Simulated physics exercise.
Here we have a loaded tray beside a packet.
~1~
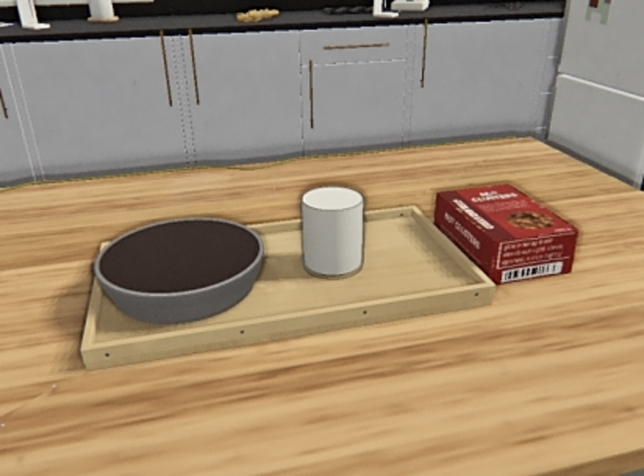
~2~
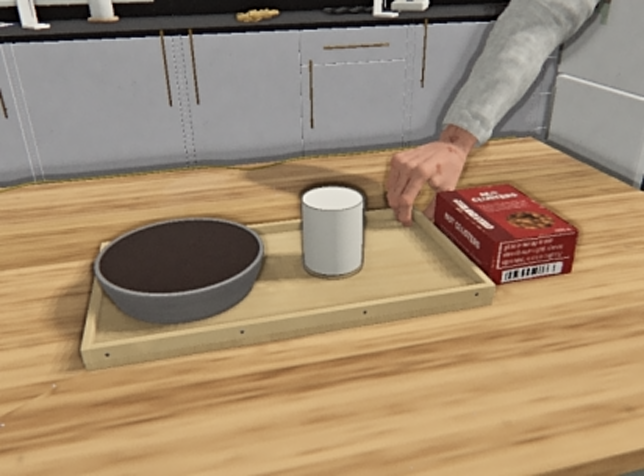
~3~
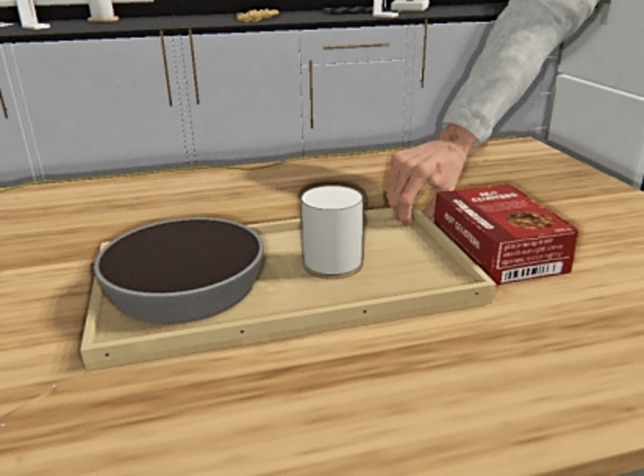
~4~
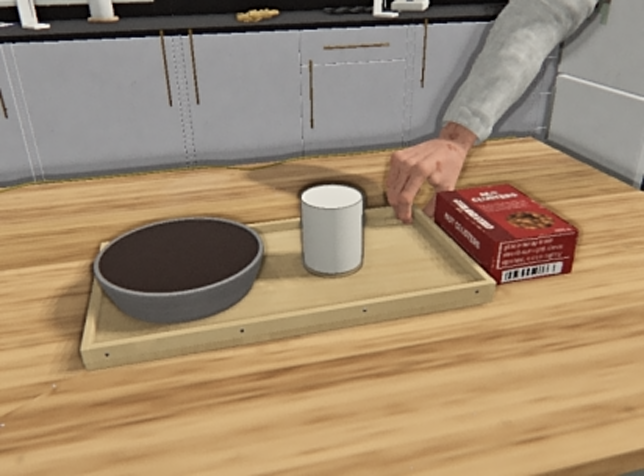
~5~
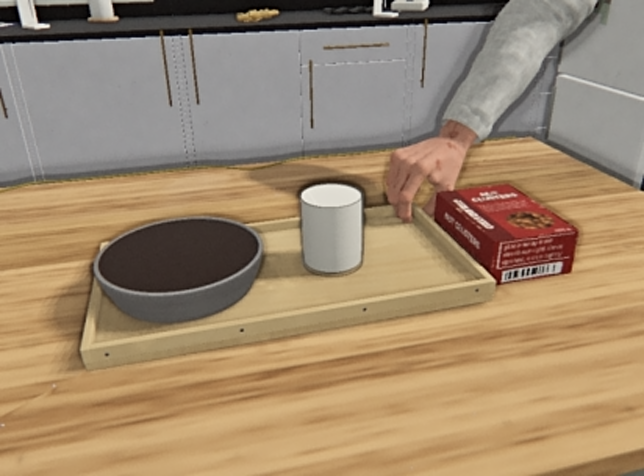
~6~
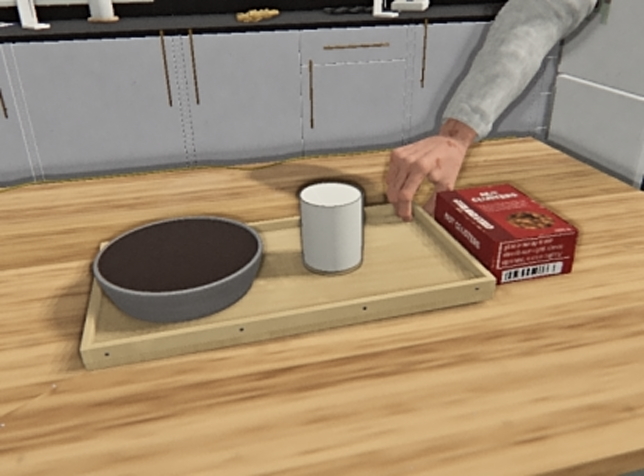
We see a wooden tray holding a dark-filled gray dish and a white mug beside a red packet on a counter; a hand reaches in from the right, grips the tray's end, and raises it very slightly.
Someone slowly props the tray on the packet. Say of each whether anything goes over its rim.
One by one: Dish: Runs over. Mug: Runs over.
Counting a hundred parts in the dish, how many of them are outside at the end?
By my reckoning, 36 %.
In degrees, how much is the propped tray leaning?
I reckon something near 9°.
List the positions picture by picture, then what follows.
In the first picture, the tray lies flat; dish (183, 266) nearly full; mug (333, 230) full to the brim; packet (535, 259).
The second picture shows a hand takes the end of the tray; dish nearly full, surface at (181, 254); mug full to the brim, surface at (332, 198).
The third picture shows slope near 0°; dish (183, 266) nearly full; mug (333, 229) full to the brim.
The fourth picture shows the tray slopes by about 0°; dish nearly full, surface at (181, 253); mug full to the brim, surface at (332, 197); packet (535, 259).
In the fifth picture, the end is rising; dish (183, 265) nearly full; mug (332, 227) full to the brim.
In the sixth picture, the end has come up a little; dish nearly full, surface at (180, 253); mug full to the brim, surface at (331, 195); packet (535, 259).
Next, the tray slopes by about 5°; dish, it has slopped over; mug, its rim is dry.
After that, the tray slopes by about 10°; dish, it has slopped over; mug, it has slopped over.
Finally, the tray slopes by about 9°, resting on the packet; dish, it has slopped over; mug, it has slopped over.
